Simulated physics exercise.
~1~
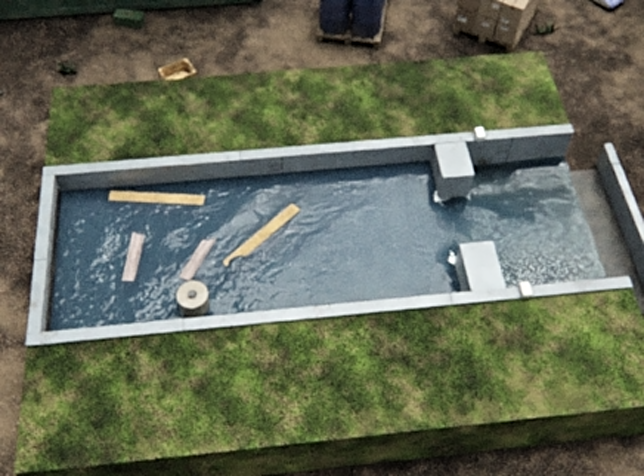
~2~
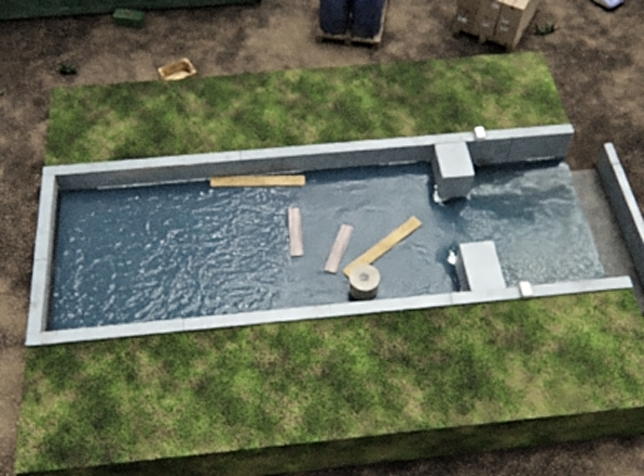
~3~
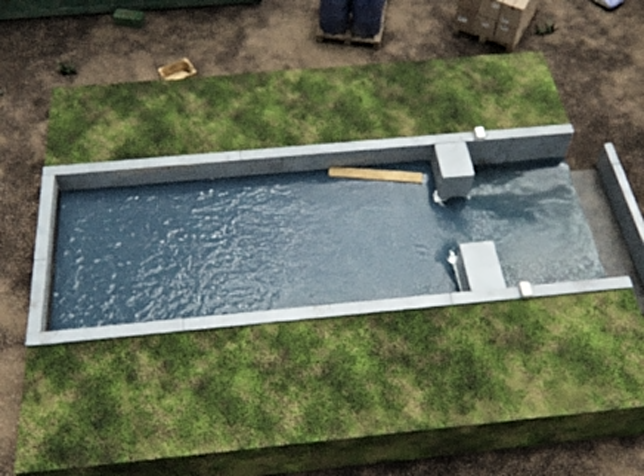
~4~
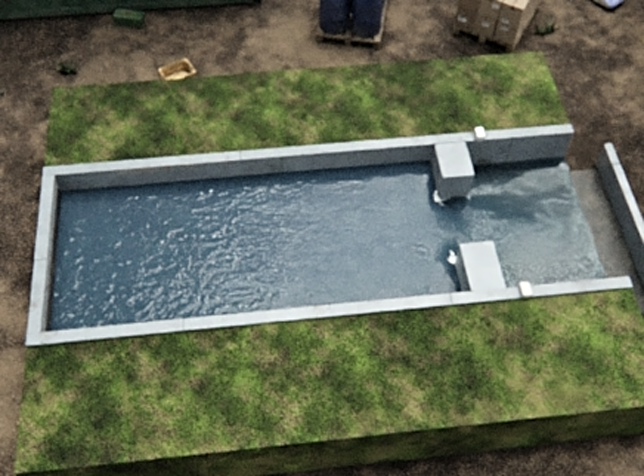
A long rectangular channel of rippling blue water, edged with pale grey walls and set in mottled green grass, is seen from above at an angle. Two pale blocks narrow it toward the right, with a small white mark on each bank nearby. Two yellowish boards, two shorter pinkish ones and a round, pale tub float in the left half. All five drift right, the tub coming alongside the slanting yellow board. Soon only the other yellow board remains, near the upper block. Then it too is gone, leaving the water clear of floating things.
